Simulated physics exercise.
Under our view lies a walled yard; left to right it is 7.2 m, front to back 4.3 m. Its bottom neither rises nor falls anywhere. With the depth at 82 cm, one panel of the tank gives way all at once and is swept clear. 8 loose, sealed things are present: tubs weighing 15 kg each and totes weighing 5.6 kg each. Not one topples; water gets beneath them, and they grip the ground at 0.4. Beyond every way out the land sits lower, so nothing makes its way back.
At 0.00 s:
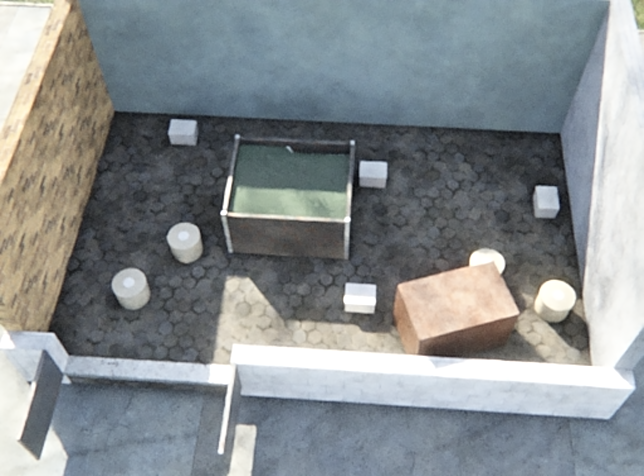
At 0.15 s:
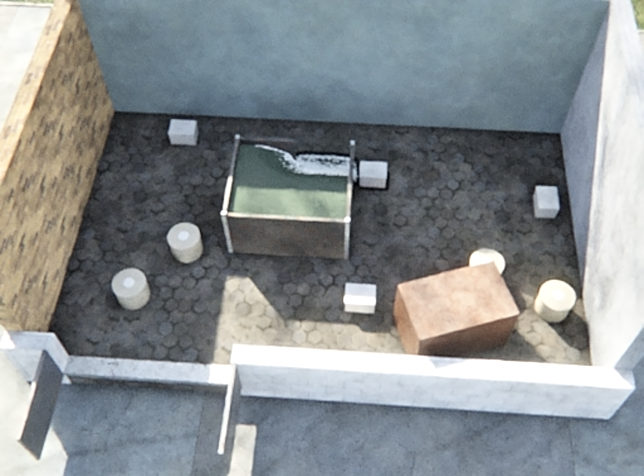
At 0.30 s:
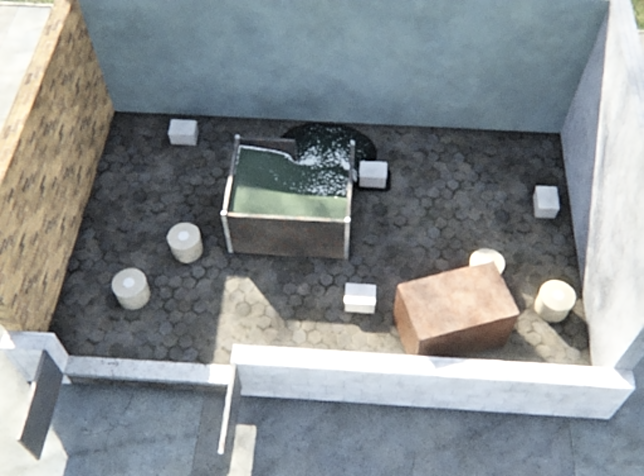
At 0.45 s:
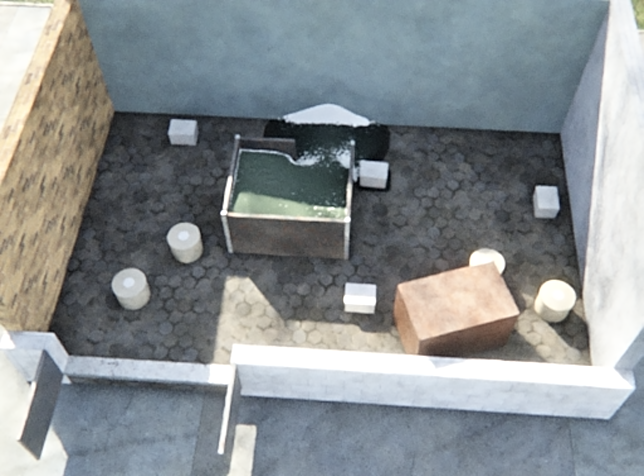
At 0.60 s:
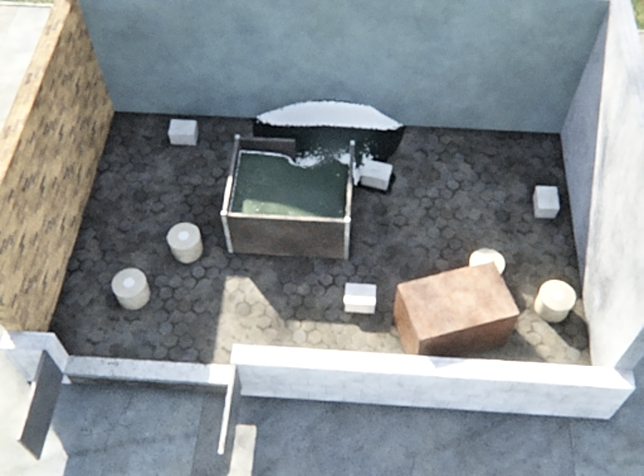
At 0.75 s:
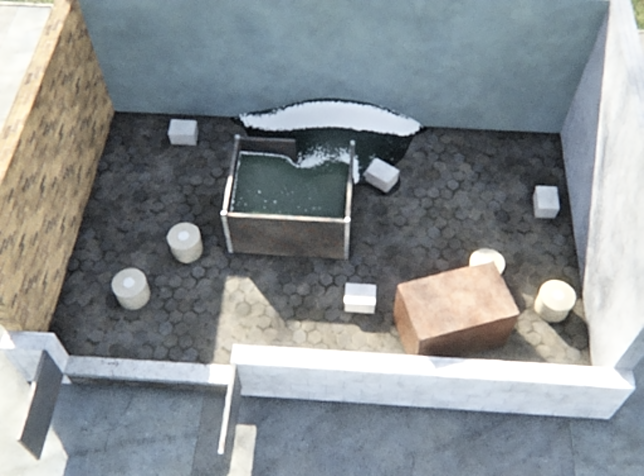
Water pours from the tank's back side, spreads along the wall, and nudges one white block.
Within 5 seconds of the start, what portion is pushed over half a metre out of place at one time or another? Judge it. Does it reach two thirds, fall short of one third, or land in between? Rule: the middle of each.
Answer: The medium band.
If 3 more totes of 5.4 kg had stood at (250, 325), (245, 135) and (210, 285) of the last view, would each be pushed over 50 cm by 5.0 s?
In that order: Under, over, short of it.
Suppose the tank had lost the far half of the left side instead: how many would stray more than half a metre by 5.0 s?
Then it comes to 2.
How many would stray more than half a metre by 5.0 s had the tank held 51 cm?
That would give 2.
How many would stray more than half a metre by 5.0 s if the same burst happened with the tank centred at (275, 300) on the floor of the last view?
That gives 4 of them.
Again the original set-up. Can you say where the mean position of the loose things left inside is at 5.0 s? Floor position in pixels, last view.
Averaged position, last view: Near pixel (348, 289).
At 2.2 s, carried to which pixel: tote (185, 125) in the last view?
Look for it near (109, 151).
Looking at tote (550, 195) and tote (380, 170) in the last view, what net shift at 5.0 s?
First: 250 cm. Second: 30 cm.
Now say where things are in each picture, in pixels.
In the first picture, a tote at (373, 170) rests on the ground; a tub at (558, 295), on the bottom; water covers 2.1 m2; 0 of 8 have shifted.
In the second picture, a tote at (373, 170) rests on the ground; a tub at (558, 295) rests on the ground; 2.7 m2 under water; 0 of 8 have shifted.
In the third picture, a tote at (373, 170), on the bottom; a tub at (558, 295) rests on the ground; 3.6 m2 under water; 0 of 8 have shifted.
In the fourth picture, a tote at (374, 170), on the bottom; a tub at (558, 295) rests on the ground; water covers 4.2 m2; 0 of 8 have shifted.
In the fifth picture, a tote at (377, 170), on the bottom, 5 cm from its start; a tub at (558, 295) rests on the ground; water covers 4.4 m2; 1 of 8 have shifted.
In the sixth picture, a tote at (382, 171) rests on the ground, 14 cm from its start; a tub at (558, 295), on the bottom; 4.7 m2 under water; 1 of 8 have shifted.
After 1.1 s 0 of 8 are over 50 cm from their spots; 0 afloat.
After 2.2 s 1 of 8 are over 50 cm from their spots; 2 afloat.
After 3.5 s 2 of 8 are over 50 cm from their spots; 1 afloat.
After 5.0 s 3 of 8 are over 50 cm from their spots, and 3 have been at some point; 2 afloat.
